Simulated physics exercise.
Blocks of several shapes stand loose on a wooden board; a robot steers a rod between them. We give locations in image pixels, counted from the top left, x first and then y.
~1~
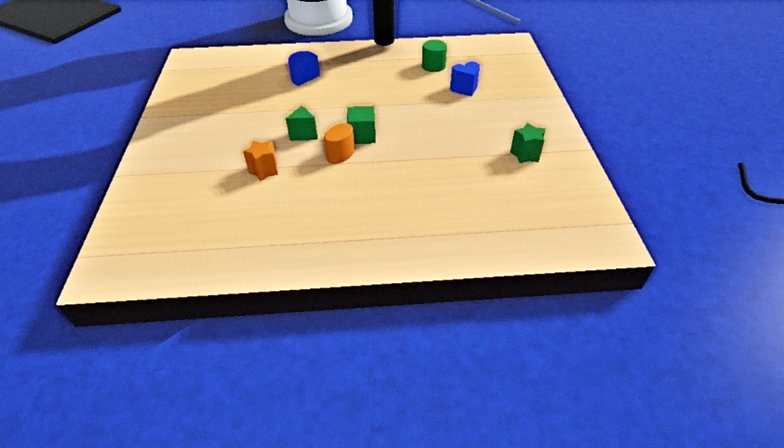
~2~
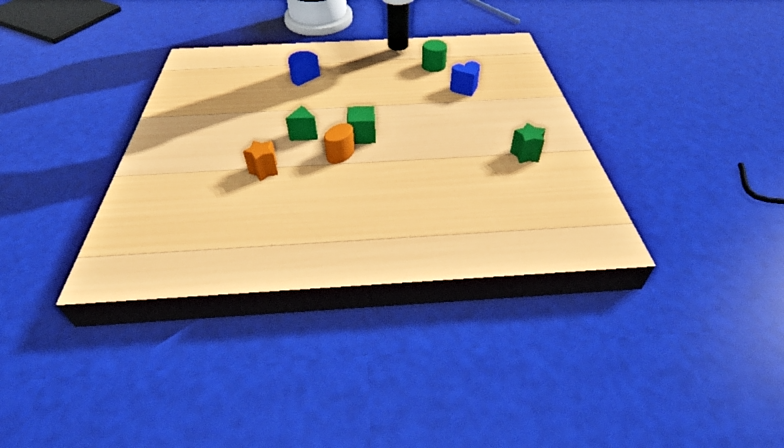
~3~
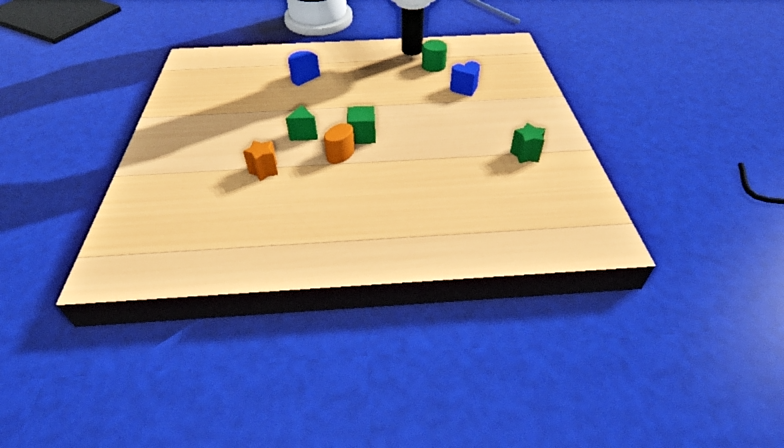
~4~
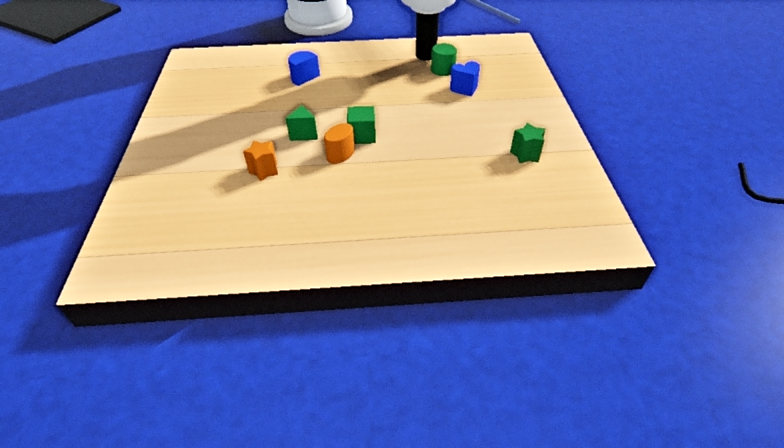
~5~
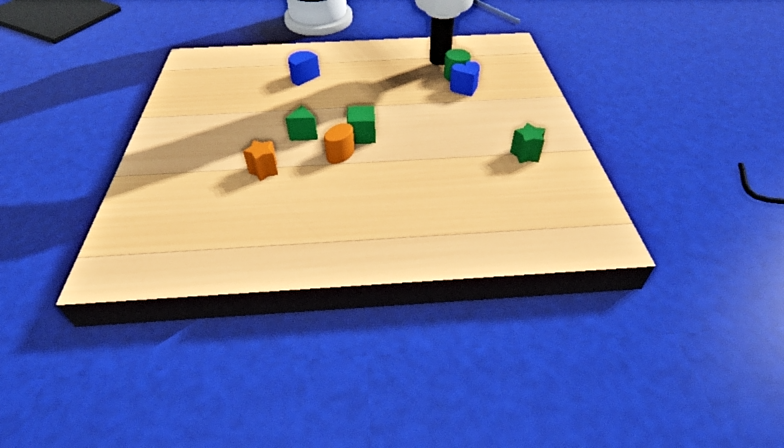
A black rod slid right along the far edge of a wooden board of colourful blocks, then pushed the green round block a short way toward the blue heart while the others stayed put.
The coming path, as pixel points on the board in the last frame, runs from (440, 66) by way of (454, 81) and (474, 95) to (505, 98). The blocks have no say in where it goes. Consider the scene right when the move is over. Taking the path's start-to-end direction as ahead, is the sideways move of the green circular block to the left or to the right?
Seen from start to end, it moves left.
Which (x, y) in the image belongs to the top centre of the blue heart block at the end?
For the centre of its top, I'd go with (503, 91).
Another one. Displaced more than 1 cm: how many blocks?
I'd say two blocks get moved.
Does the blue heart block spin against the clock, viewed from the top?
No, I don't think so.
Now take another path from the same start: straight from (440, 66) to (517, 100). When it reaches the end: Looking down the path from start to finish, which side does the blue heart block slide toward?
My answer: Right.
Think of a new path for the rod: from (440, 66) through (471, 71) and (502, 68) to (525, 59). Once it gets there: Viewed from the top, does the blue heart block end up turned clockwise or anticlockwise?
I'd predict that, seen from above, the blue heart block rotates clockwise.
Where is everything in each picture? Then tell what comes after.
In the first frame, tip of the rod (384, 41), middles of tops, green circular block (435, 45), blue heart block (467, 67).
In the second frame, rod (398, 46), nothing pushed.
In the third frame, rod (412, 51), nothing pushed.
In the fourth frame, rod (426, 56), green circular block (445, 48).
In the fifth frame, rod (440, 60), green circular block (458, 54), blue heart block (467, 67).
On the path given first. One third of the way, rod (455, 75); green circular block (480, 65); blue heart block (480, 78), turned 25° clockwise.
Two thirds of the way, rod (475, 88); green circular block (501, 70); blue heart block (493, 86), turned 50° clockwise.
At the end, rod (506, 92); green circular block (527, 68); blue heart block (503, 91), turned 90° clockwise.
